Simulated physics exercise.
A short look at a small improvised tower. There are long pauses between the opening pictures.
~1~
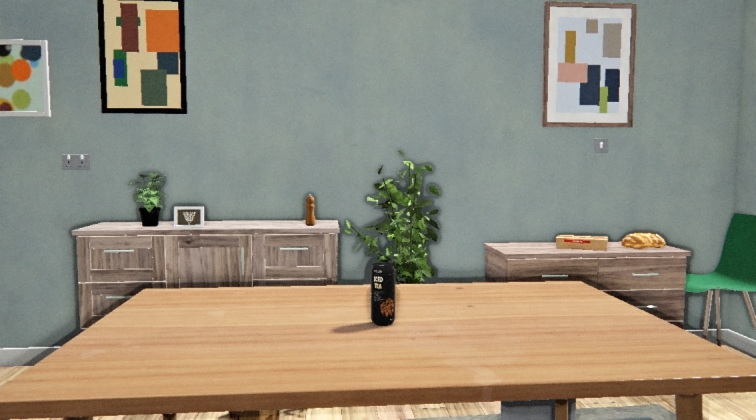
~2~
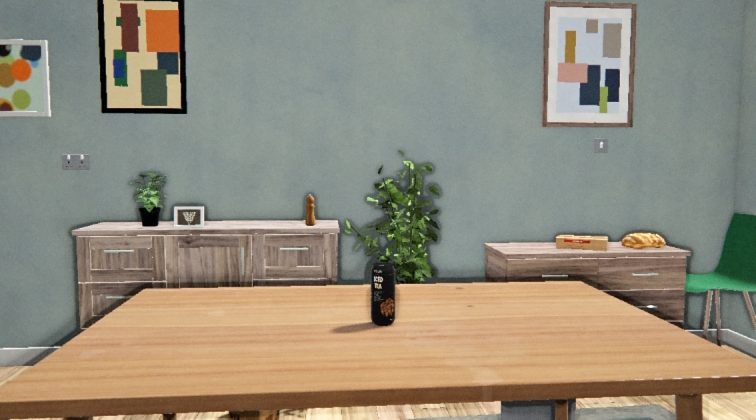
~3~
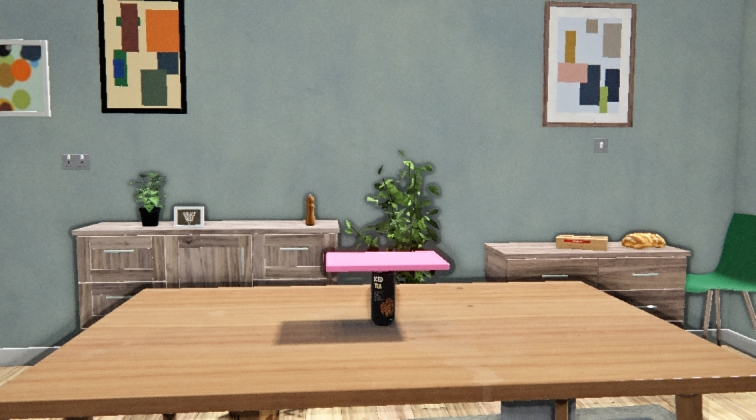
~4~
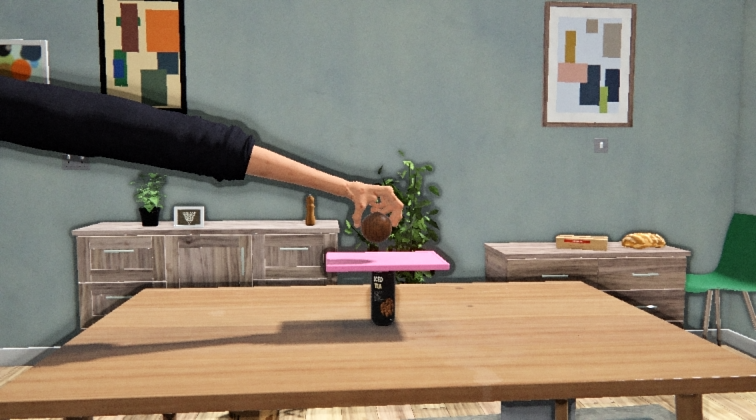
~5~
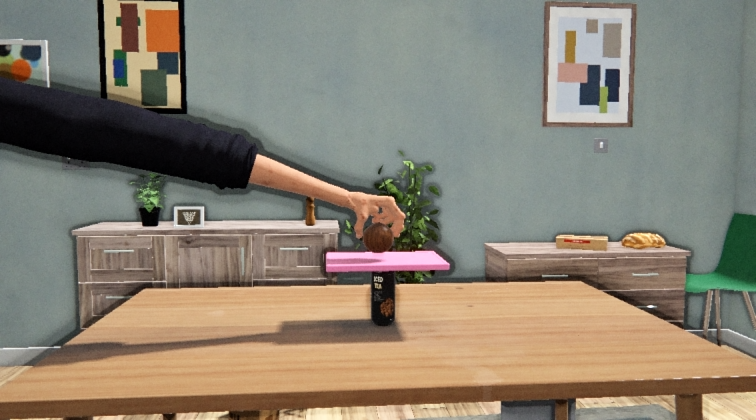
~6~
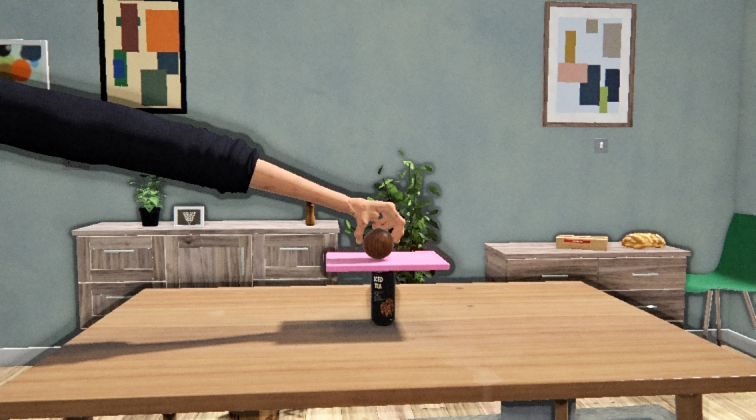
On a wooden table in a room with grey-green walls, a pink lid appeared on top of a dark can, then a hand from the left lowered a round brown onion onto it and kept hold.
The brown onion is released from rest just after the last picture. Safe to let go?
It holds.
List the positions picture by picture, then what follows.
In the first picture, the last thing is not in view yet.
In the second picture, the last thing is not in view yet.
In the third picture, the last thing is not in view yet; pink lid (384, 261).
In the fourth picture, on its way; brown onion (377, 227); pink lid (384, 261).
In the fifth picture, on its way; brown onion (378, 238); pink lid (384, 261).
In the sixth picture, set down, still held; brown onion (378, 244); pink lid (384, 261).
Then, 0.20 s after the last picture, nothing has stirred.
Then, 0.40 s after the last picture, brown onion resting near (378, 244).
At rest, all 3 in place. Seen from the same camera at the end, brown onion near (378, 244). The stack stays up.
